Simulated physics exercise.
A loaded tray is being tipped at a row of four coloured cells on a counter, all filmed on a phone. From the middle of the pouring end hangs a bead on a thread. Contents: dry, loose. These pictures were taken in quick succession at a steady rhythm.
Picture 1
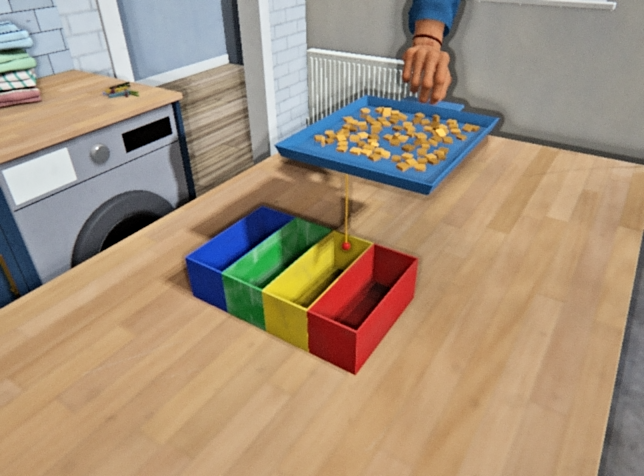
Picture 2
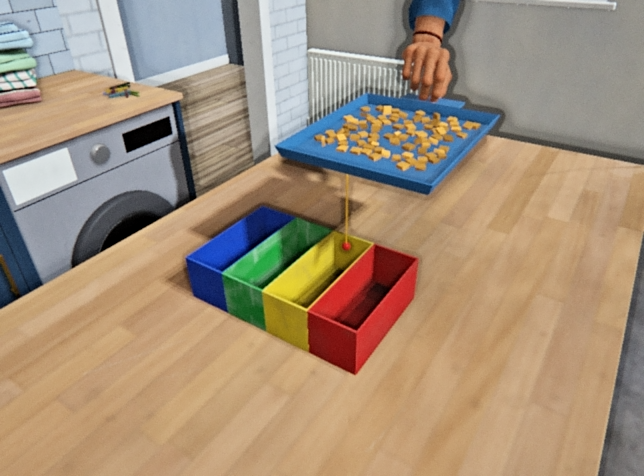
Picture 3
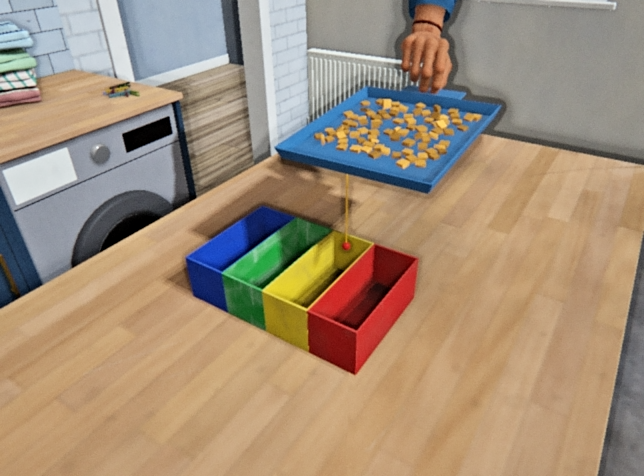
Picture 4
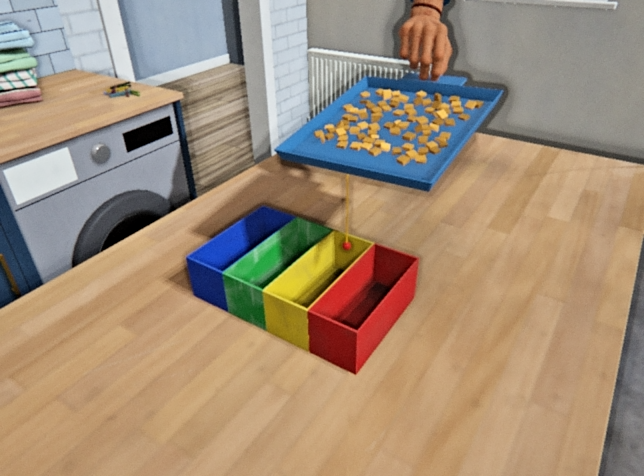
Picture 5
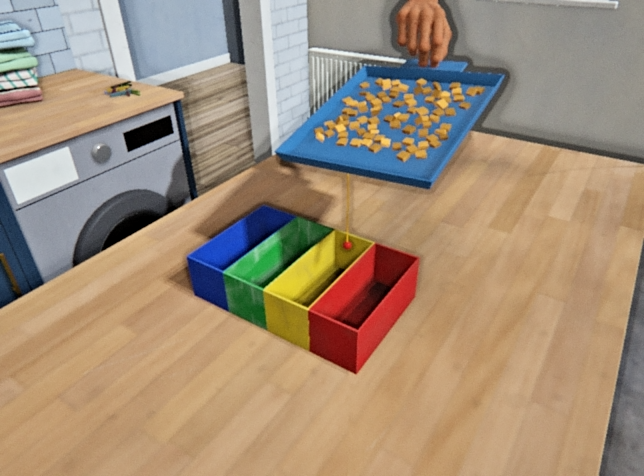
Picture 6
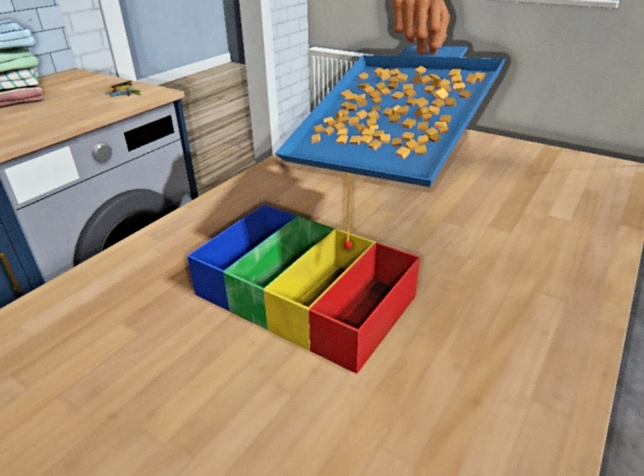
The footage shows a hand holding a blue tray of small golden-brown squares above a row of blue, green, yellow and red compartments, gradually raising the tray's far side and tilting it toward its left corner as a few pieces shift slightly.
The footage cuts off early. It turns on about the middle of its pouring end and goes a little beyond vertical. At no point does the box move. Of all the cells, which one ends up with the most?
The green one ends up with the most.
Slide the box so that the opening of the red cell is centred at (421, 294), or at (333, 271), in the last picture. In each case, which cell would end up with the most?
In order: That blue cell, the yellow one.
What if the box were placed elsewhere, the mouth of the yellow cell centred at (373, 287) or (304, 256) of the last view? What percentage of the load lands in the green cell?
Approximately 20 percent, followed by approximately 40 percent.
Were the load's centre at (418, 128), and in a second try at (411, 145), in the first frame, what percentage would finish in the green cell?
Try 1: 50 %; try 2: 40 %.
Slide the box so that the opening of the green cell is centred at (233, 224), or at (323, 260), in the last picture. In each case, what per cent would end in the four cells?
First case around 80 %, second case around 90 %.
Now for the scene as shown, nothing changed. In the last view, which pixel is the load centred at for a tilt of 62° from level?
Look close to (324, 149) in the last picture.
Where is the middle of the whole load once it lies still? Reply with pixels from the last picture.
Resting centre, last frame: Roughly (289, 287).
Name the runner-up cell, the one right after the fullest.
Second place: That yellow cell.
Soon, tray tipped steeply; nearly all on the tray; a stray few falling or outside the box.
A while on, tray tipped right over; about a third on the tray; about a third in the green cell; a small part in the yellow cell; a stray few in the blue cell; about a quarter falling or outside the box.
Towards the end, tray tipped past a quarter turn; about two thirds in the green cell; about a quarter in the yellow cell; a small part in the red cell; a stray few in the blue cell.
Finally, tray tipped past a quarter turn; about two thirds in the green cell; about a quarter in the yellow cell; a small part in the red cell; a stray few in the blue cell.
